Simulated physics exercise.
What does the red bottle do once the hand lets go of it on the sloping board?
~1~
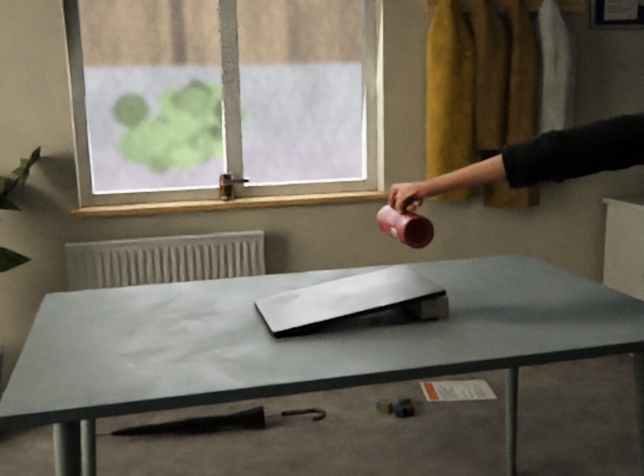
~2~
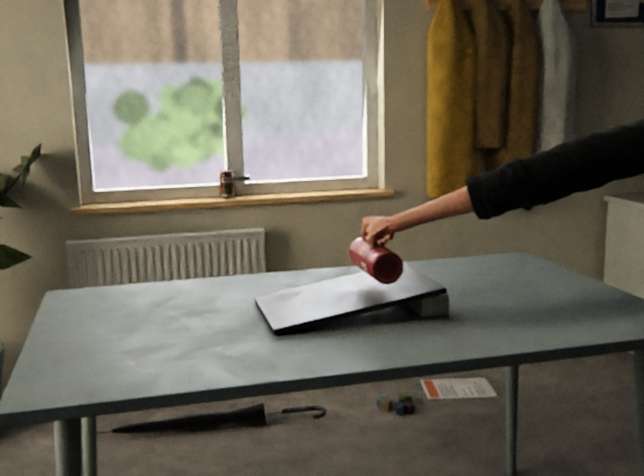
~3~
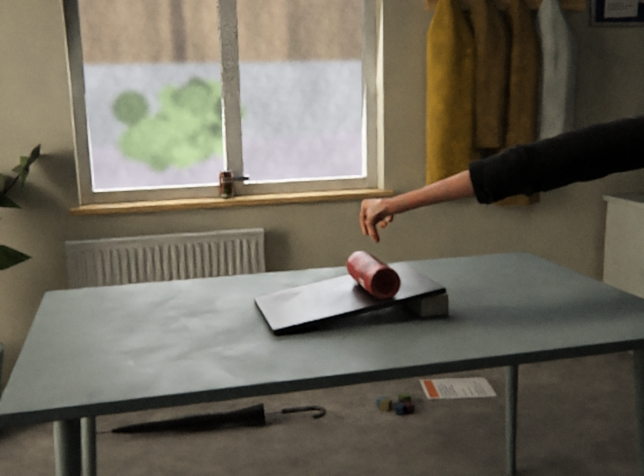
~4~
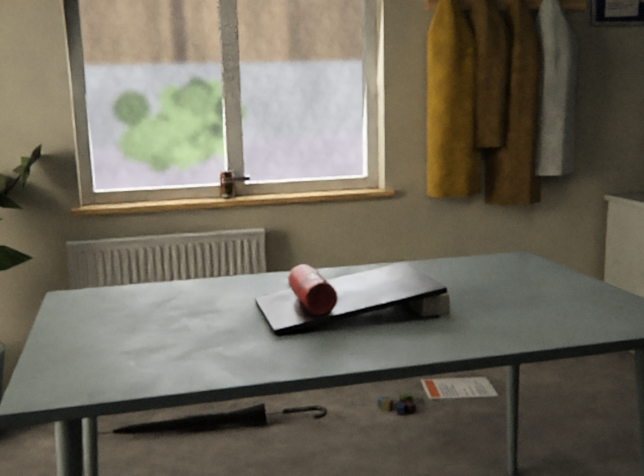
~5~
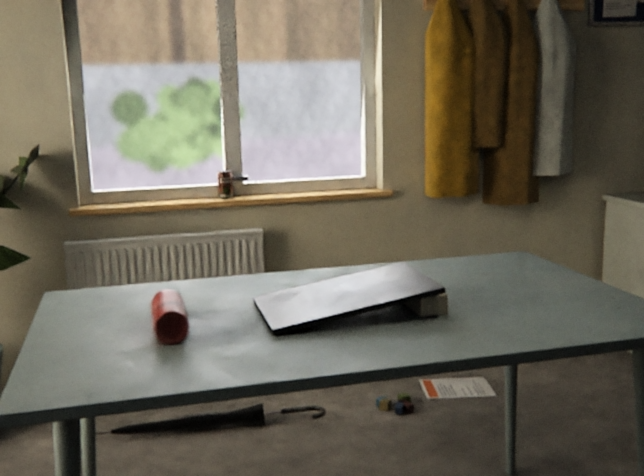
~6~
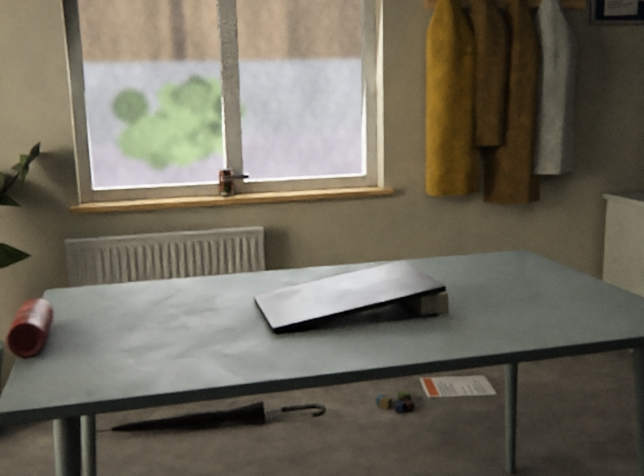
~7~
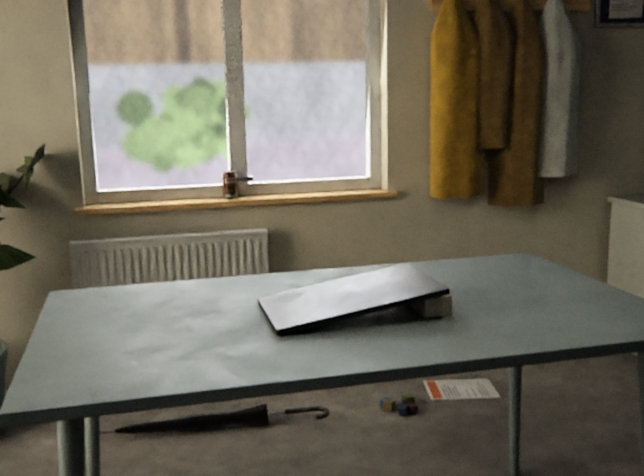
It does not stay put but goes down the slope to the left, leaves the board and carries on across the table.
